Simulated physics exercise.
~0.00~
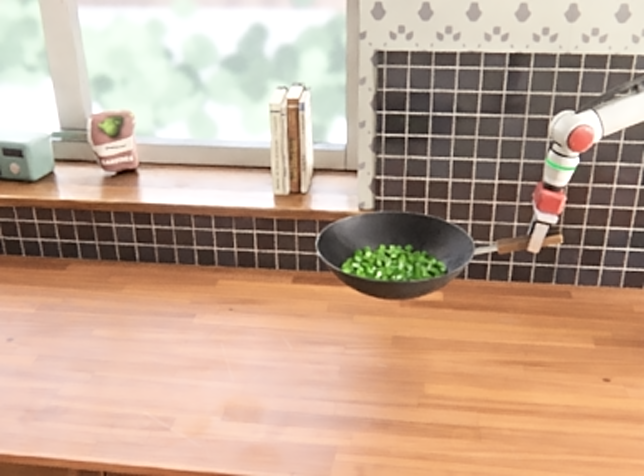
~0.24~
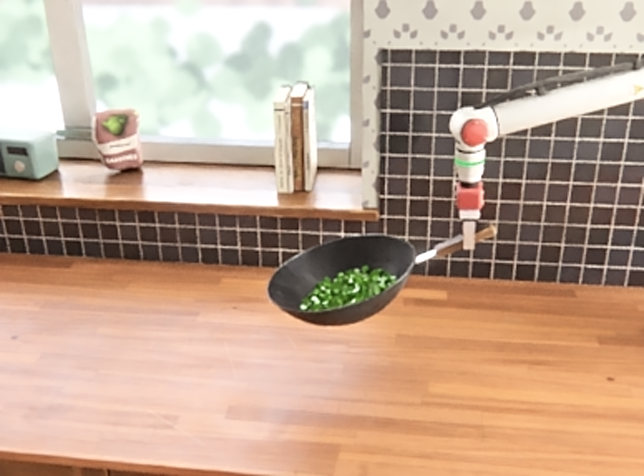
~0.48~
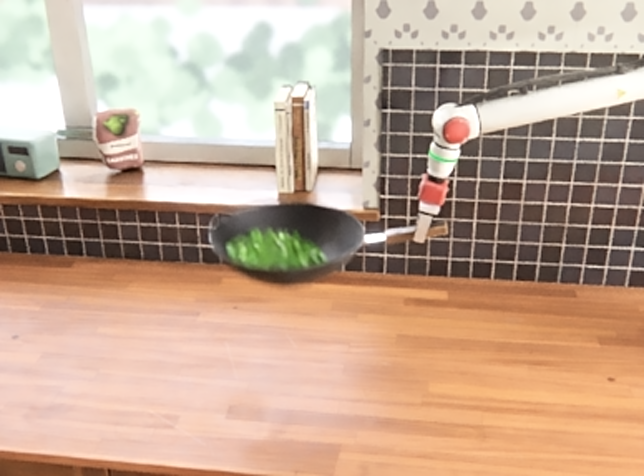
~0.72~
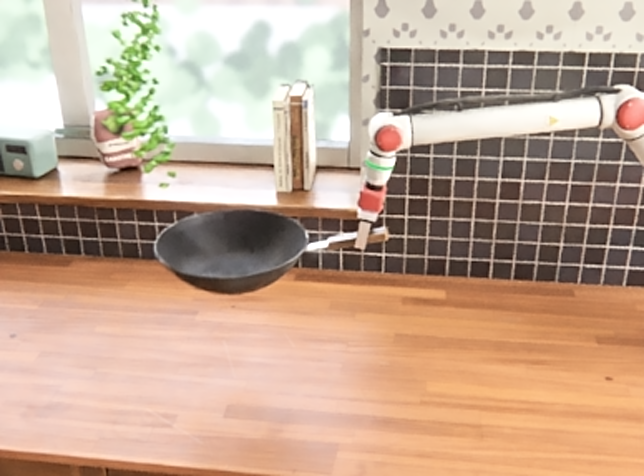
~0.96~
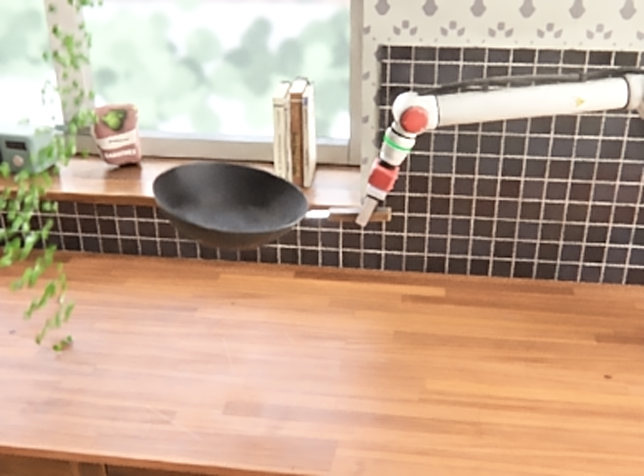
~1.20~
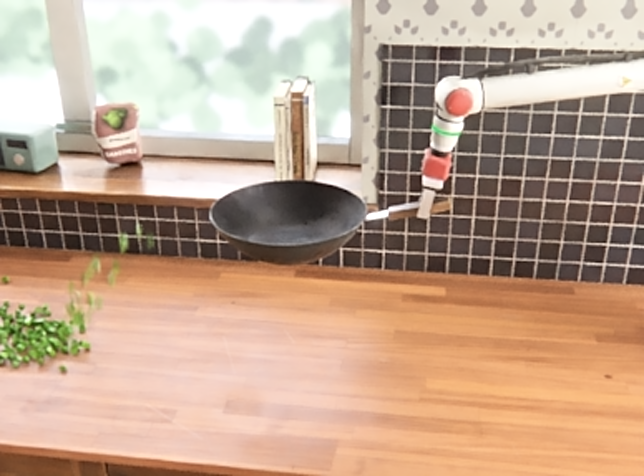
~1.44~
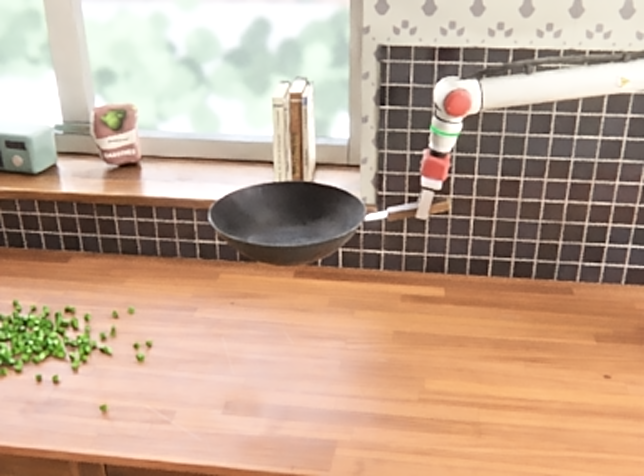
A robot arm flings chopped green vegetables leftward from a wok, scattering them across the counter.
